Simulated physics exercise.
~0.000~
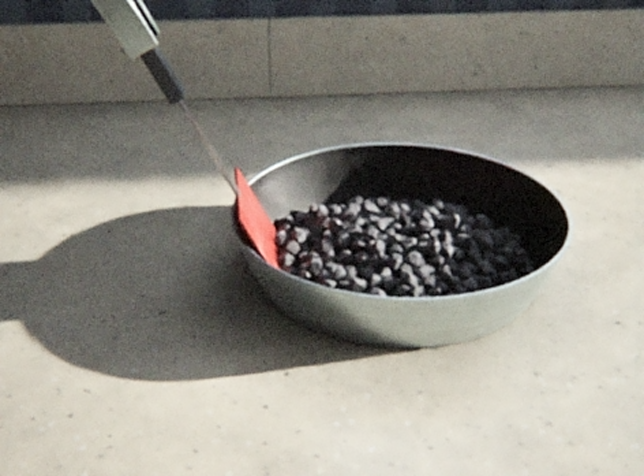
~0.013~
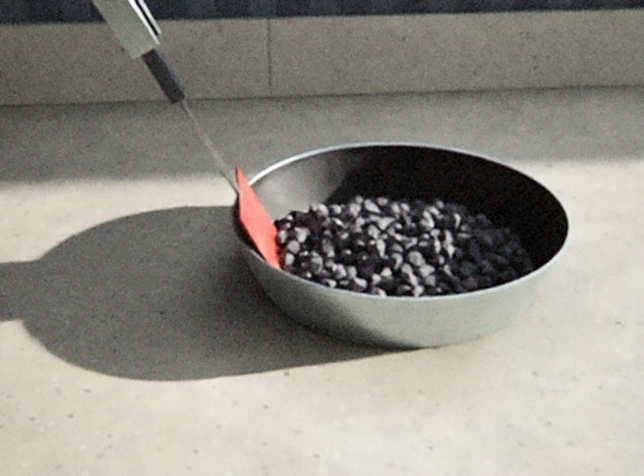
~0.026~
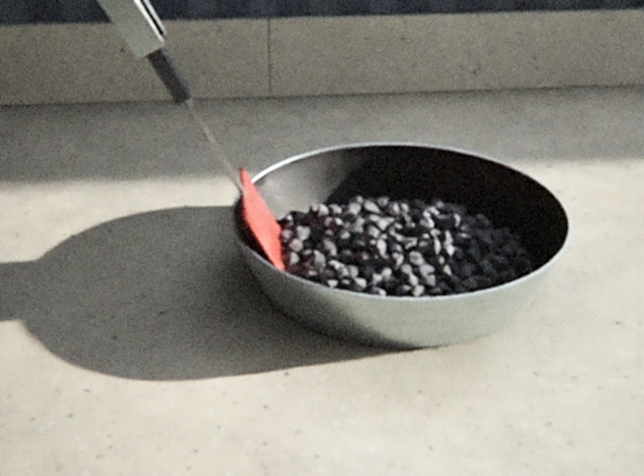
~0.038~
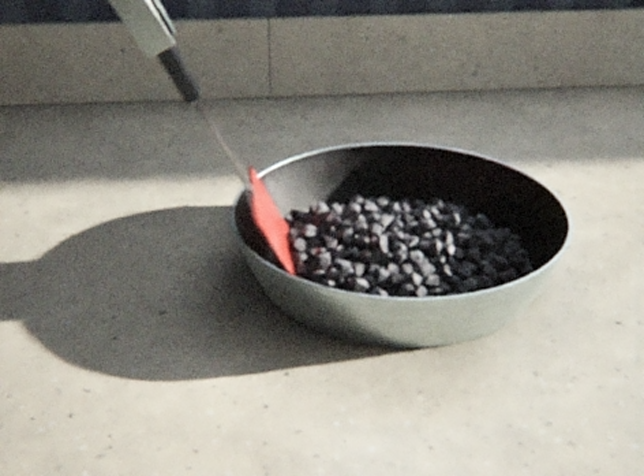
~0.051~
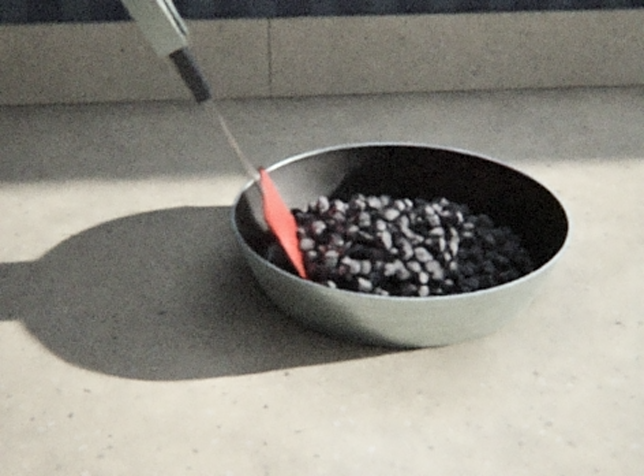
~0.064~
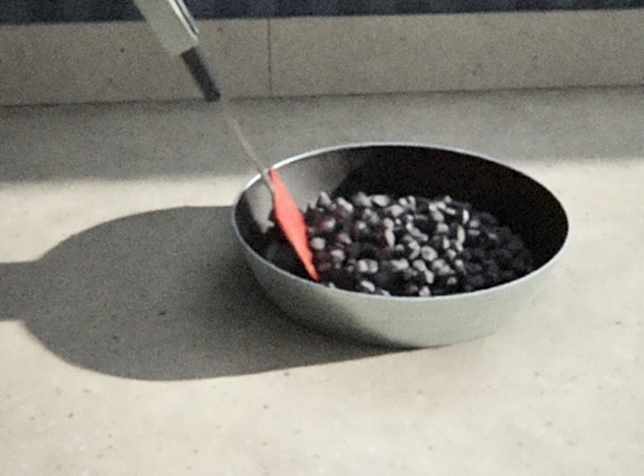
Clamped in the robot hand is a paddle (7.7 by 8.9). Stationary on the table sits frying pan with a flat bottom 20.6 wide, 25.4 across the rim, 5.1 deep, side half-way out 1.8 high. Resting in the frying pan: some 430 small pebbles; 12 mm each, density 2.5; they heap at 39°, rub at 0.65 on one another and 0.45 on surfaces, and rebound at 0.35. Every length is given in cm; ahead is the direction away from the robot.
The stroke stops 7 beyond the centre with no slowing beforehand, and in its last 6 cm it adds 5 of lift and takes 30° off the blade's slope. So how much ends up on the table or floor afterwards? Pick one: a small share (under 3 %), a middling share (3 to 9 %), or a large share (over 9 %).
A middling share.
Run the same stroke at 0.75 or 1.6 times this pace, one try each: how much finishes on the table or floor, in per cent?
Close to 0 and 15 percent respectively.
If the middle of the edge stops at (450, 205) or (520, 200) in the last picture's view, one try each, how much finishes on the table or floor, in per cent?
First try about 0 percent, second about 20 percent.
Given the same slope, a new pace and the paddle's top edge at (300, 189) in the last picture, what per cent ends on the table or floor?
Roughly 15 per cent.
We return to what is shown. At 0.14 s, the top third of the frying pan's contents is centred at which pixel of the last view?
(469, 233).
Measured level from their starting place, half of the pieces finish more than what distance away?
Distance: Around 5 cm.
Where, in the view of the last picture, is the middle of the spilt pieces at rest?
Roughly at (591, 238) in the final view.
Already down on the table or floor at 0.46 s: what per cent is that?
Close to 4 per cent of the load.
After 0.14 s, sloping 63°, highest piece 5 above the table; 431 in the frying pan.
After 0.22 s, sloping 51°, highest piece 7 above the table; 431 in the frying pan.
After 0.46 s, sloping 33°, highest piece 6 above the table; 412 in the frying pan, 16 on the table or floor, 3 on the blade or in flight.
After 1.51 s, sloping 33°, highest piece 6 above the table; 411 in the frying pan, 20 on the table or floor.
At rest, 411 in the frying pan, 20 on the table or floor. That is 5 % on the table or floor.
